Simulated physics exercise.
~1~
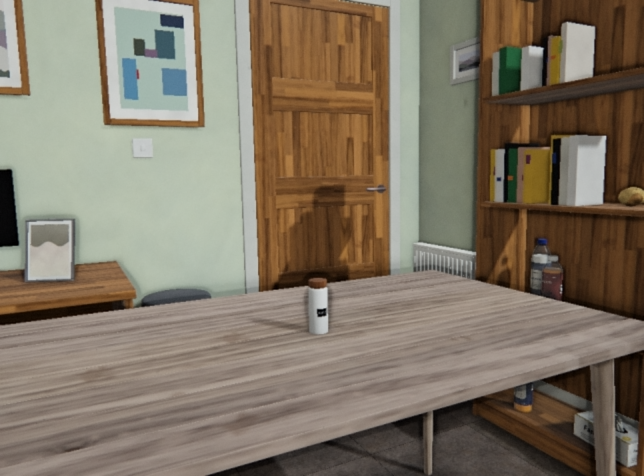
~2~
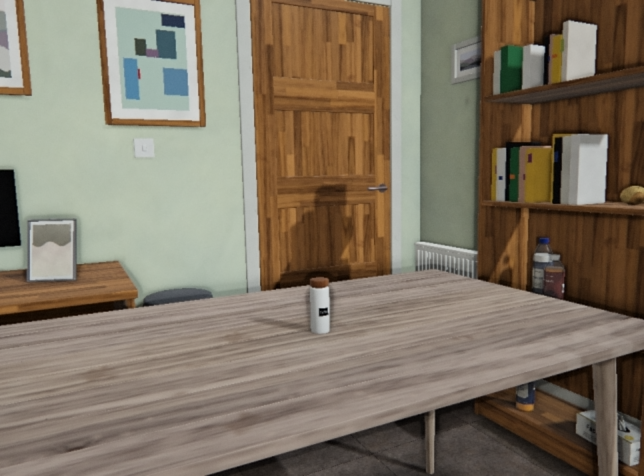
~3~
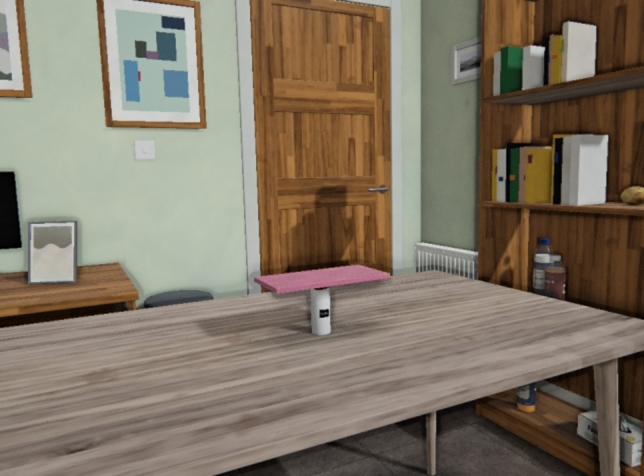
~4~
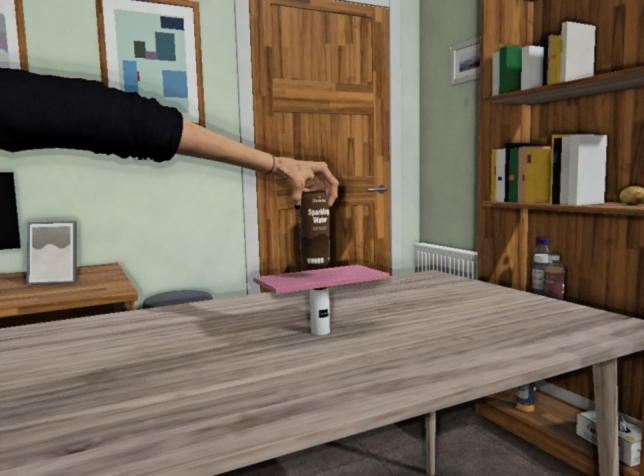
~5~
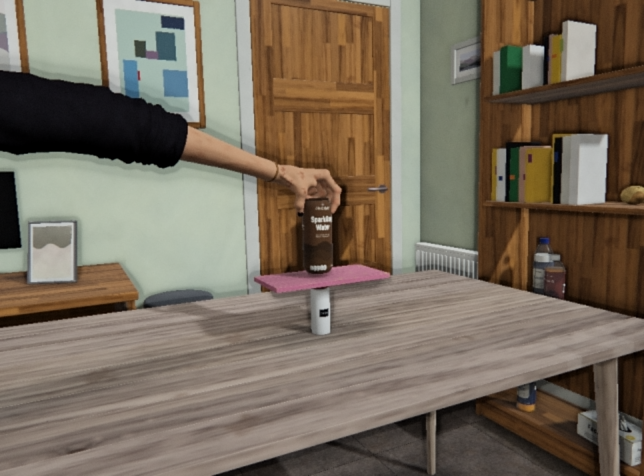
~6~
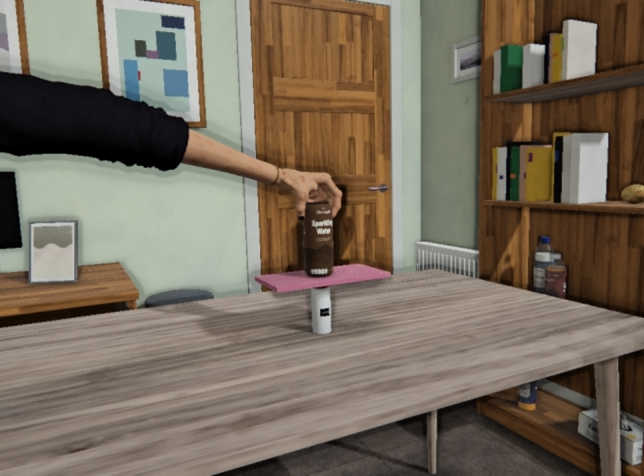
A hand lowering a brown can onto a pink board balanced on a small white bottle on a wooden table.
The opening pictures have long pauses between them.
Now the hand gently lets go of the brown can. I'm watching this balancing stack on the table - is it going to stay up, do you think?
Watch - it survives it nicely.
Then, 0.30 s after the last picture, nothing has stirred.
Then, 1.00 s after the last picture, brown can resting near (318, 240).
At rest, all 3 in place. Seen from the same camera at the end, brown can near (318, 240). The stack stays up.
